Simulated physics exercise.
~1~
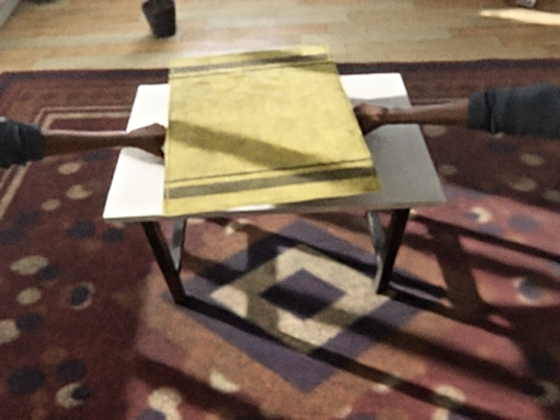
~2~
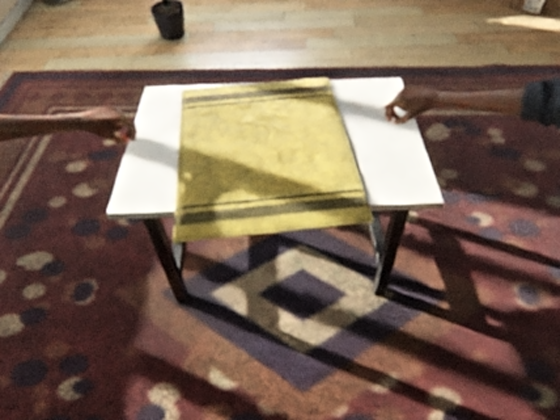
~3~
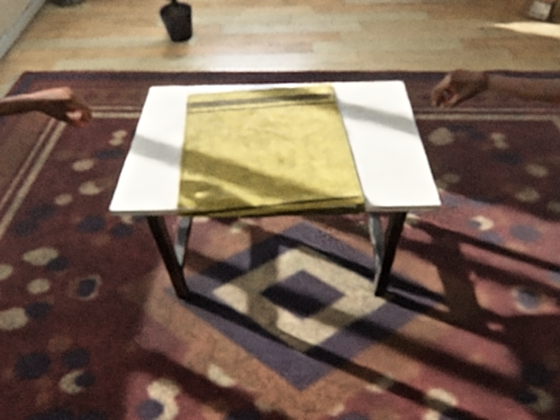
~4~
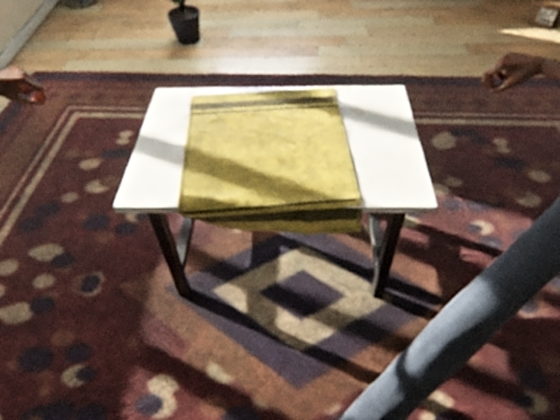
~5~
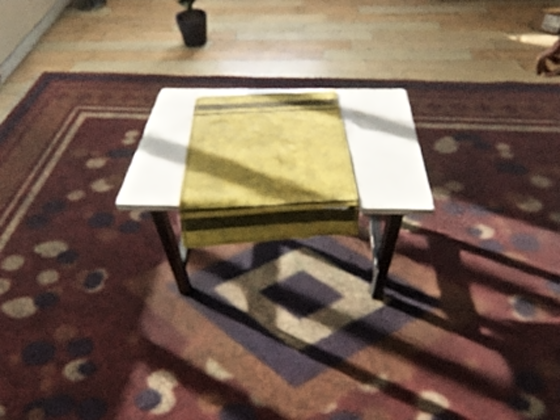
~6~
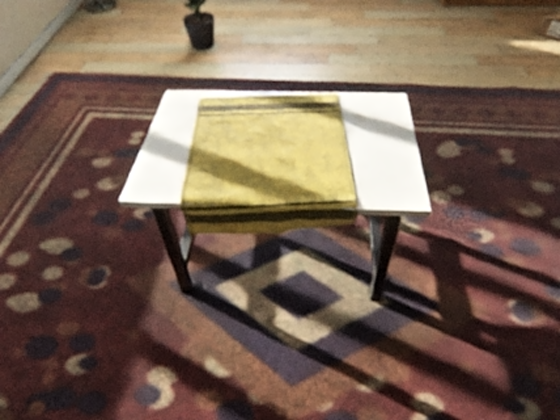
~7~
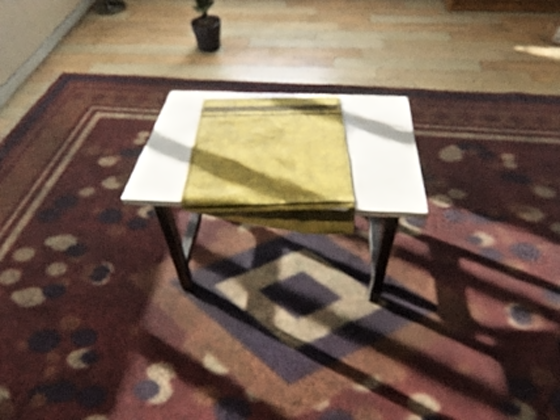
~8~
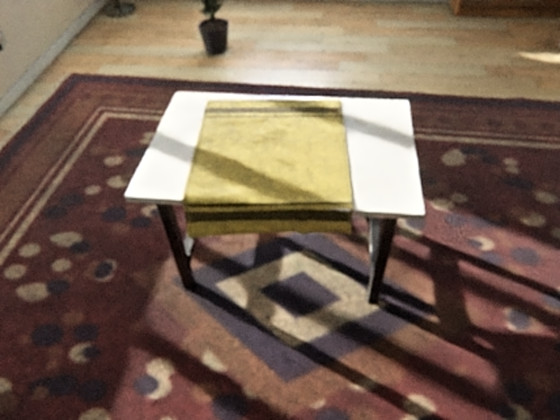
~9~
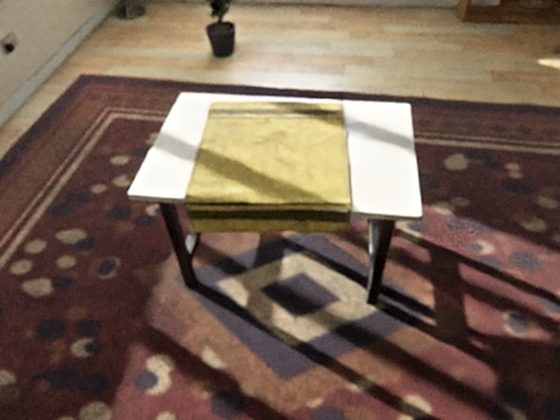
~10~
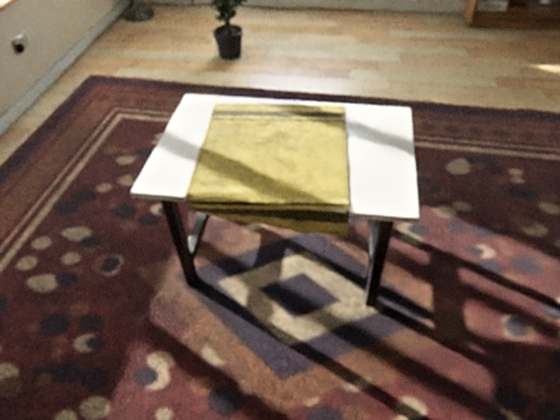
On a small white table standing on a patterned rug, two hands lowered a flat yellow cloth with dark striped ends and let go. Its near end flopped over the front edge and swayed slightly, and the cloth stayed draped there, mostly on top.
